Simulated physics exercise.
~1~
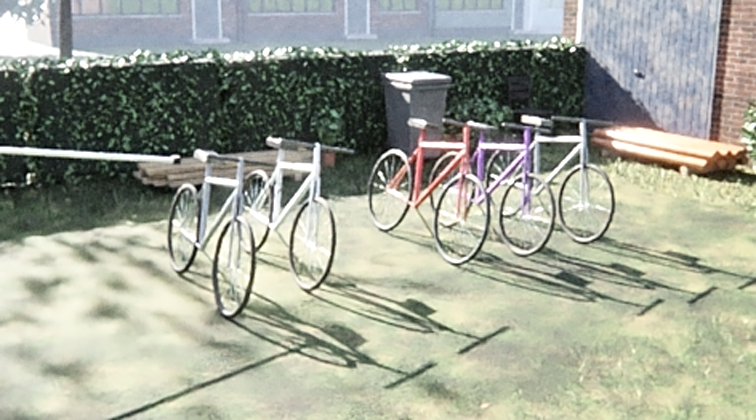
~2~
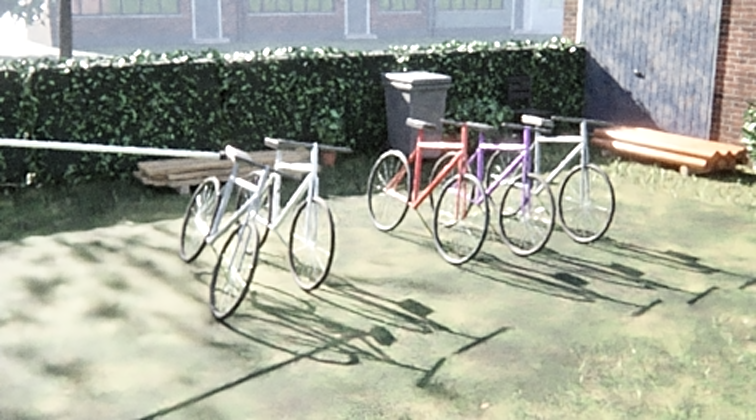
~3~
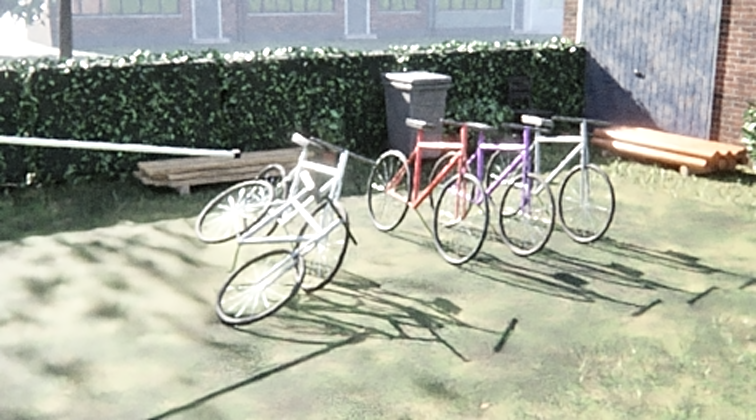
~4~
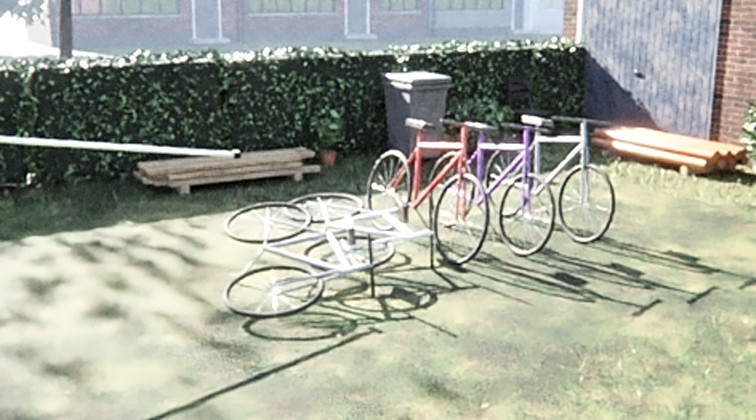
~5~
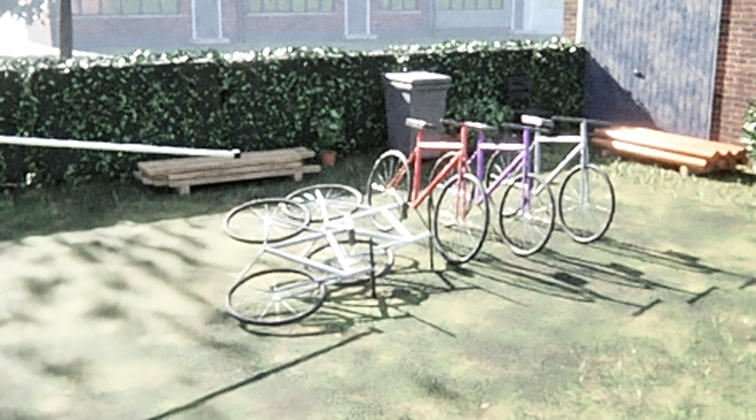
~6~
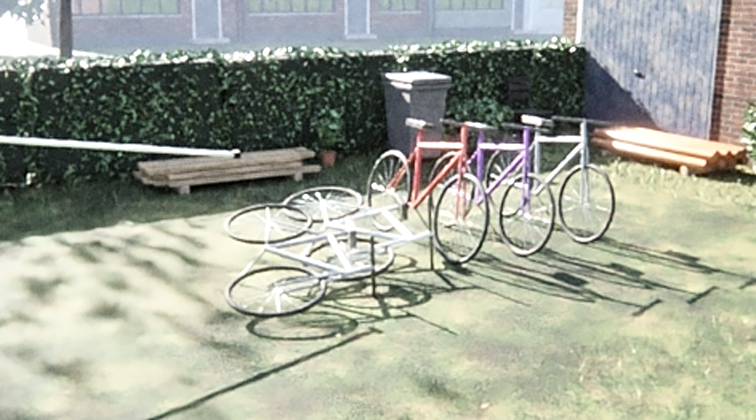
On a sunlit lawn beside a hedge, a pale pole slid right into the nearest of five parked bicycles, which tipped over and took the white one beside it down too, while the red, purple and far grey bikes stayed standing.
